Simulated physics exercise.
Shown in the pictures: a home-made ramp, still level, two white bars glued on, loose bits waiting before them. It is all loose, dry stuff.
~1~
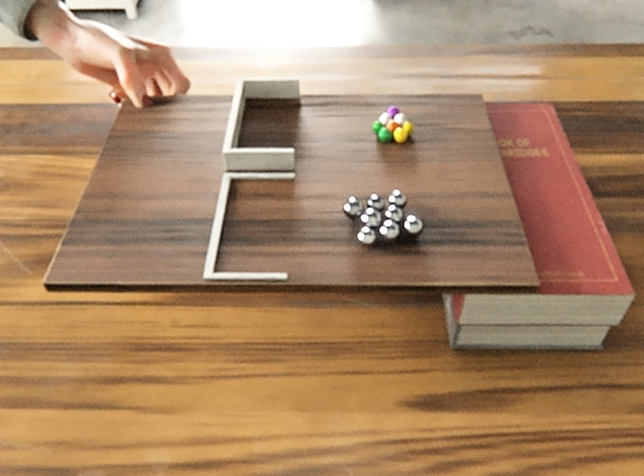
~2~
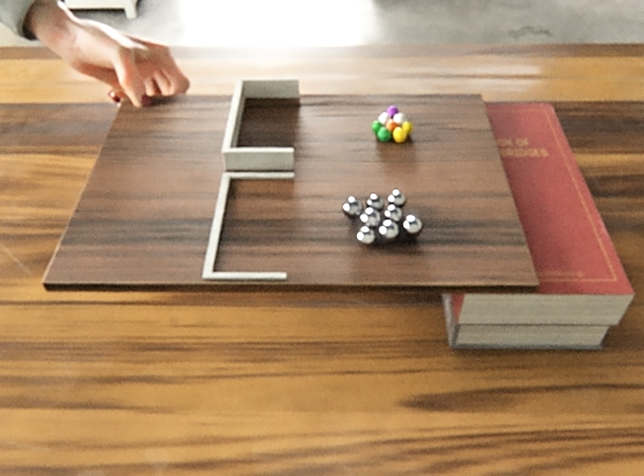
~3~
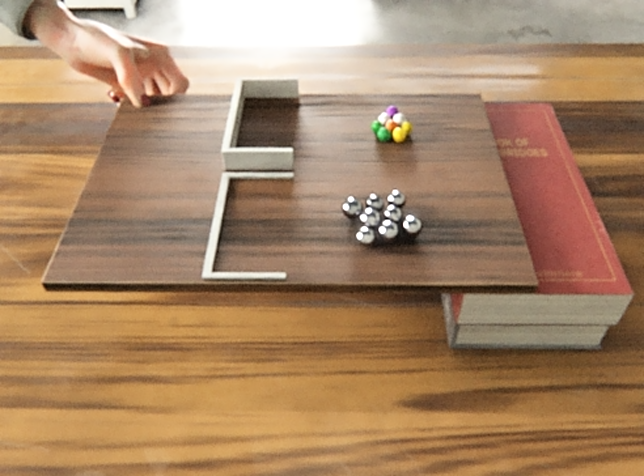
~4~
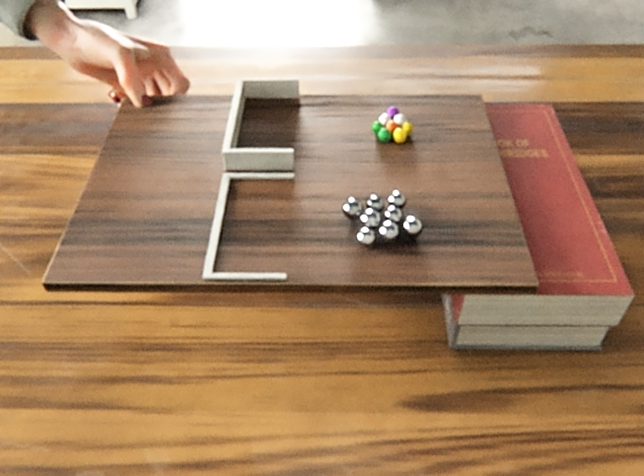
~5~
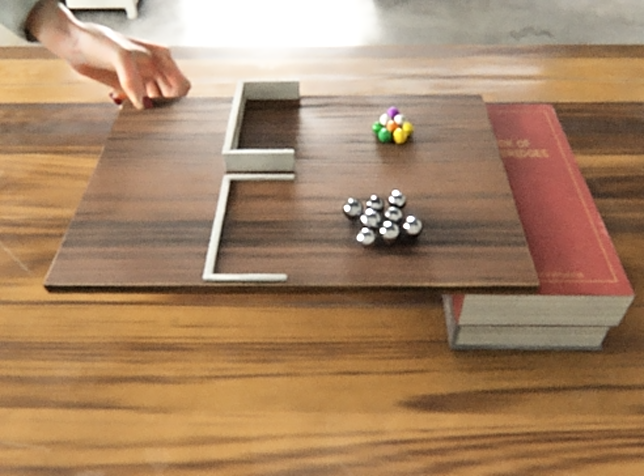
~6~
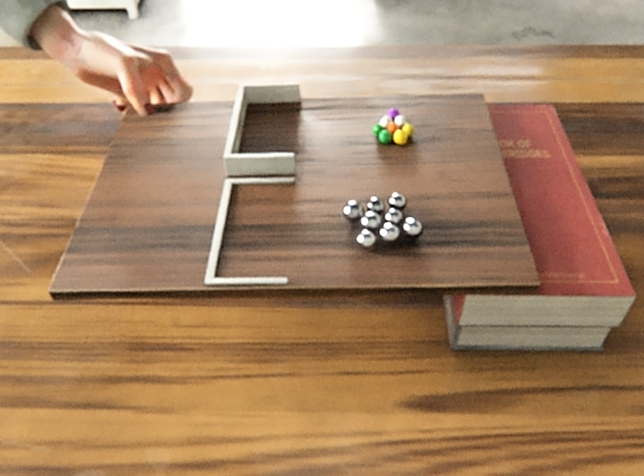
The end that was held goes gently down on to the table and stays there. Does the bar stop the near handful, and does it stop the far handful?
One by one: The near handful is going to continue past its barrier. The far handful is going to gather behind its barrier.
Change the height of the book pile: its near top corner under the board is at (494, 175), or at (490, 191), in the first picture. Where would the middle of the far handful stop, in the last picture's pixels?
Try one: Near (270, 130). Try two: Near (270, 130).
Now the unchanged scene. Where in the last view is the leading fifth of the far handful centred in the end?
It comes to rest around (254, 148) in the last picture.
Then, 0.37 s past the last view, board sloping at 11°; near handful on its way down; far handful on its way down.
Then, 0.69 s past the last view, board resting at 14°; near handful most past its bar; far handful has reached its bar.
Then, 0.97 s past the last view, board resting at 14°; near handful all past its bar; far handful has reached its bar.
Finally, board resting at 14°; near handful all past its bar; far handful gathered behind its bar.
